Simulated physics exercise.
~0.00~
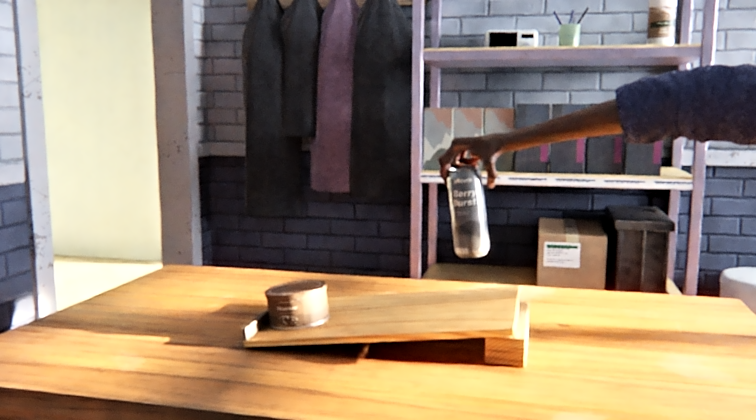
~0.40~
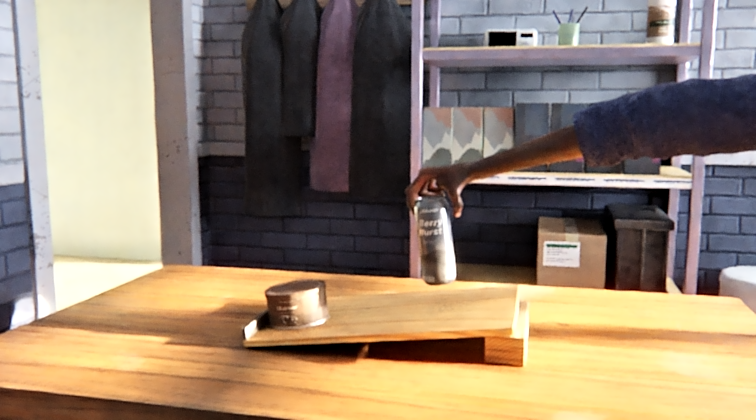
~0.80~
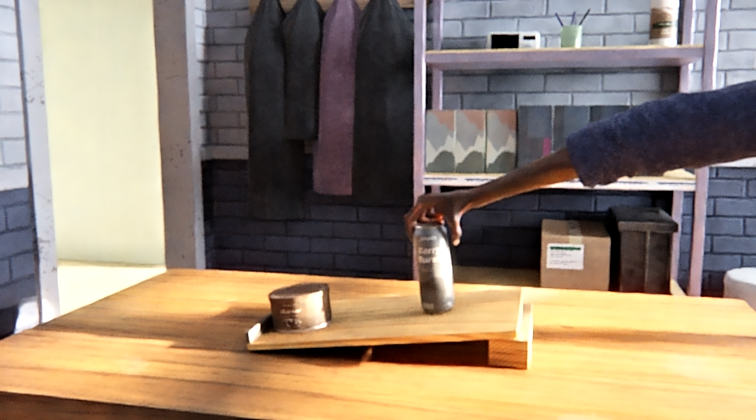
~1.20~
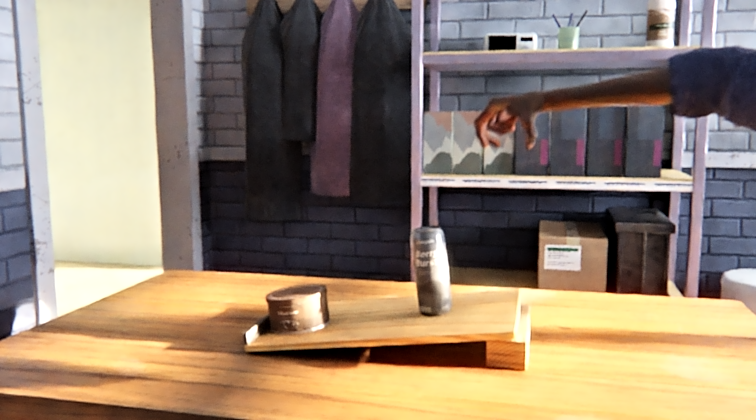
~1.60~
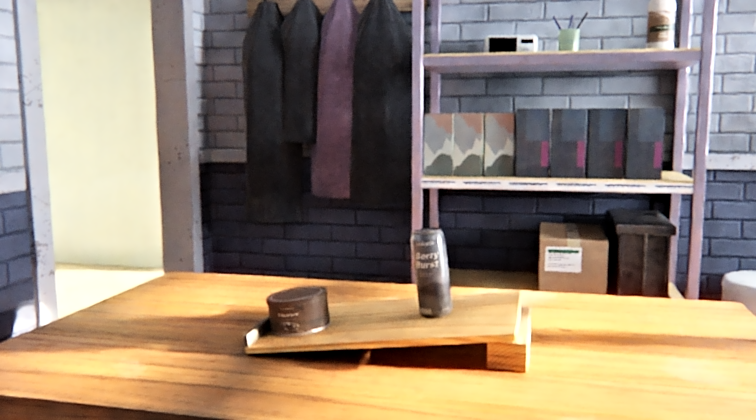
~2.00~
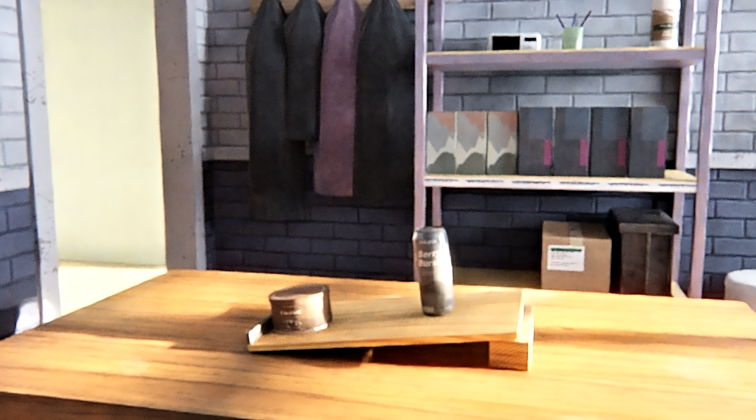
In a room with painted brick walls, seen from the front by a slightly swaying camera, a wooden board slopes down to the left on a wooden table, its right end raised on a block. A round brown tub sits near the low end, with dark and purple garments hanging behind and shelves to the right. A hand reaching in from the right carries a grey can left and down, setting it upright on the board. The fingers let go and the arm draws back out of view. The can stays standing where it was placed, and the tub and board remain still.
